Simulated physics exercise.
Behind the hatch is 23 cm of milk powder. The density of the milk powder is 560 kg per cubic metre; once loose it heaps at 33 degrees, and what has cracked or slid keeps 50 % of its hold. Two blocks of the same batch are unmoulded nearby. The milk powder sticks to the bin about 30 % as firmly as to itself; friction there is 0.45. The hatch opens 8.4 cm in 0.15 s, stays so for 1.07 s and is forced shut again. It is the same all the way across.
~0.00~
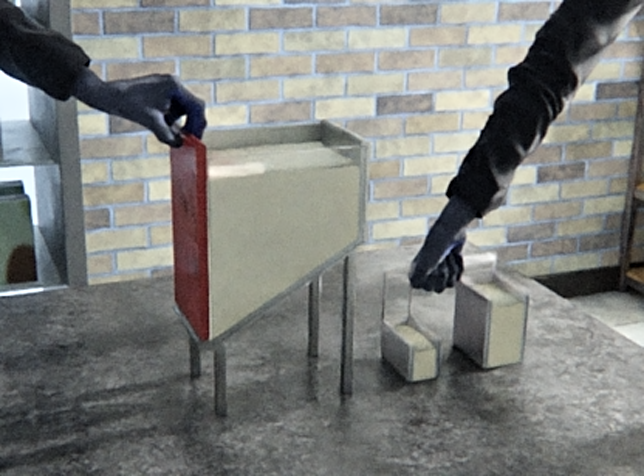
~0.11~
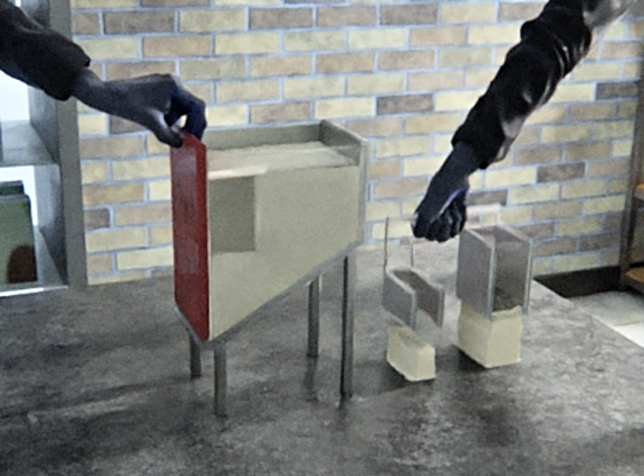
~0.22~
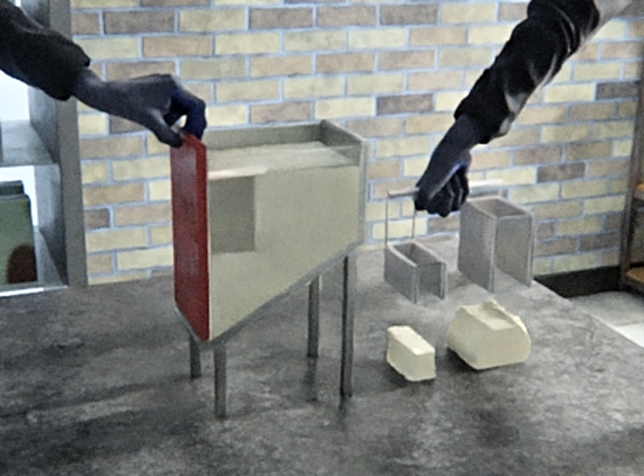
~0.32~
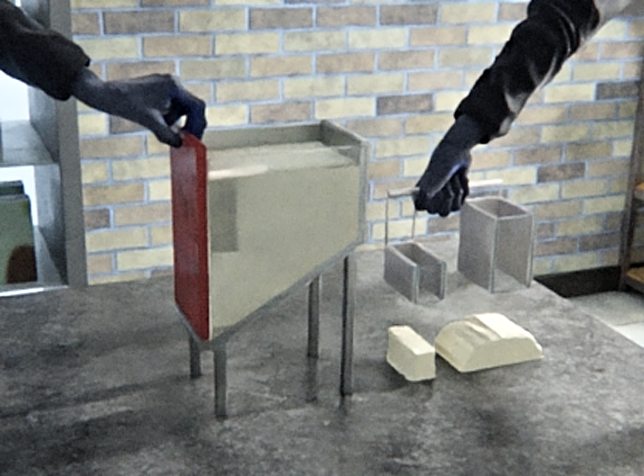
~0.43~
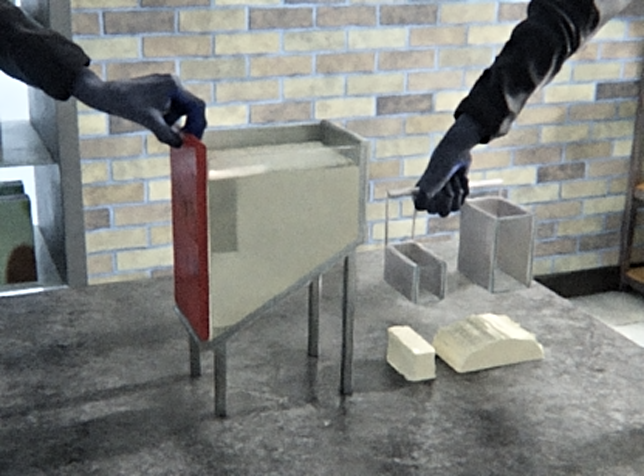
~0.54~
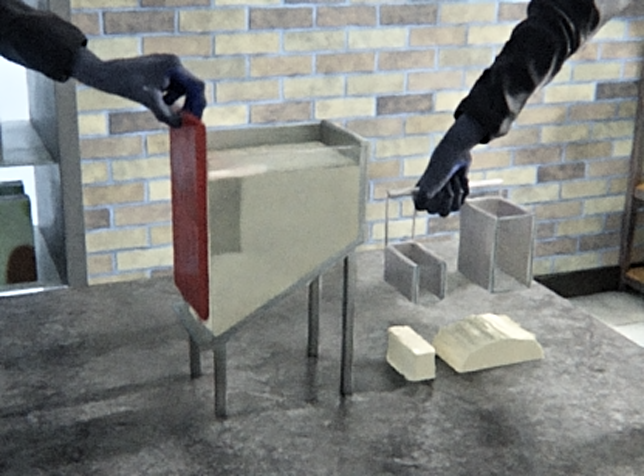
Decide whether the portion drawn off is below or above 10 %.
The result is above 10 %.
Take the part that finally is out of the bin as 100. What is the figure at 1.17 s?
Some 30 per cent.
After 0.83 s, the hatch is 8.4 cm open and 1 % is out.
After 1.17 s, the hatch is 8.4 cm open and 10 % is out.
After 1.51 s, the hatch is 8.4 cm open and 21 % is out.
After 1.86 s, the hatch is 1.9 cm open and 31 % is out.
After 2.34 s, the hatch is shut and 32 % is out.
